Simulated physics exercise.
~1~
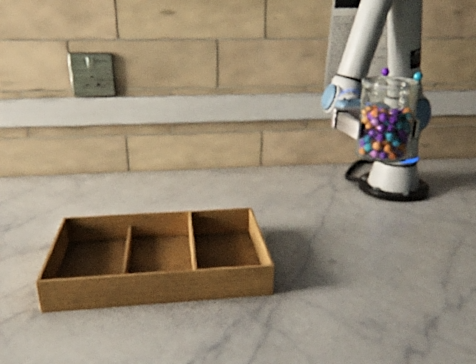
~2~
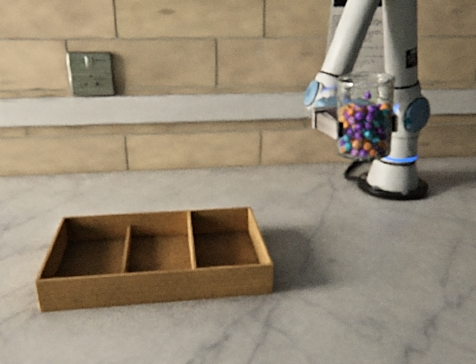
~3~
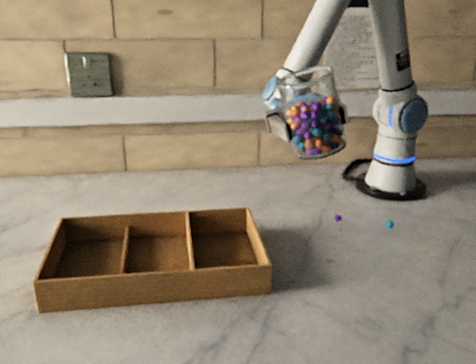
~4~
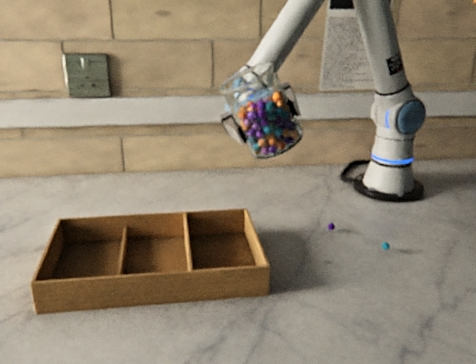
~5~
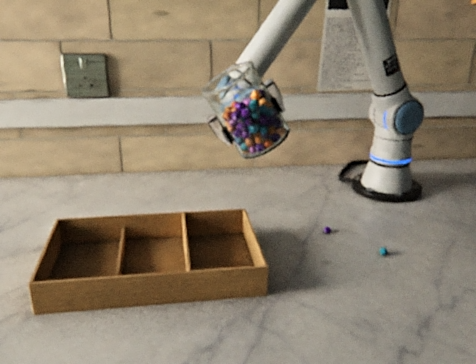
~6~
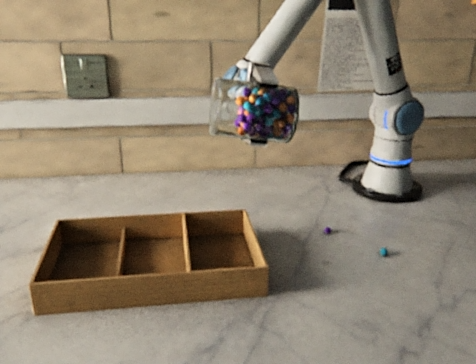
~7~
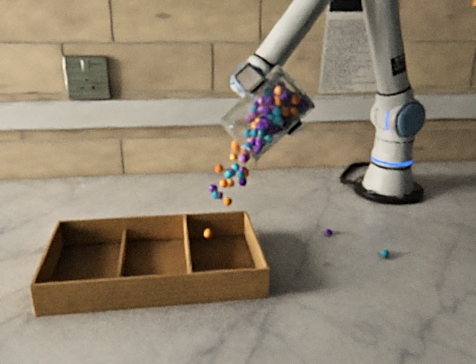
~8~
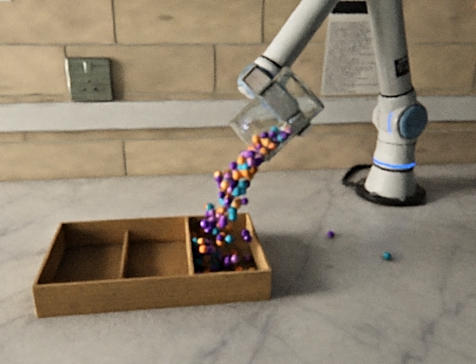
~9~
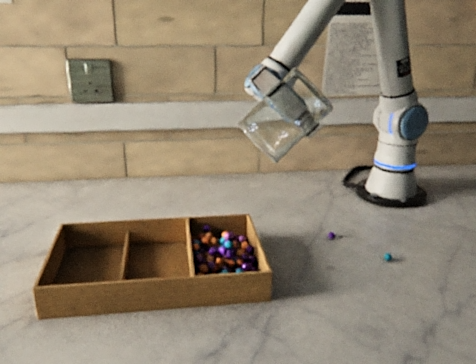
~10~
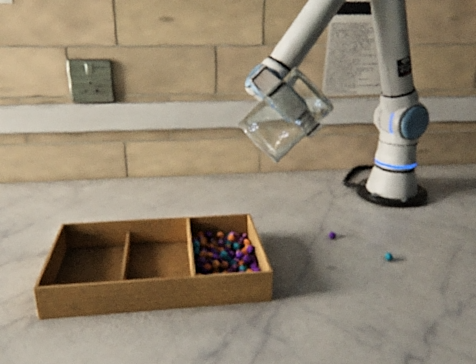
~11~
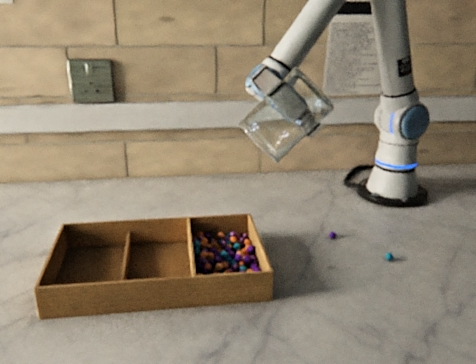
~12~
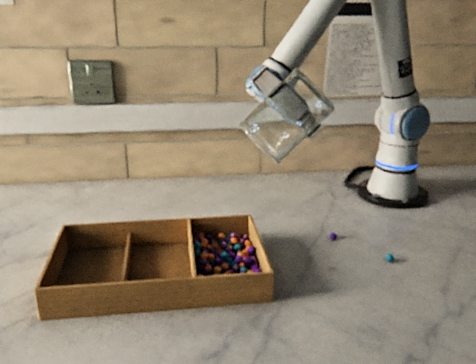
A robot arm carried a clear tumbler of colorful round sweets left, dropping two on the counter, then tipped it over and poured the rest into the right-hand section of a wooden tray, holding the emptied tumbler upside down above it.
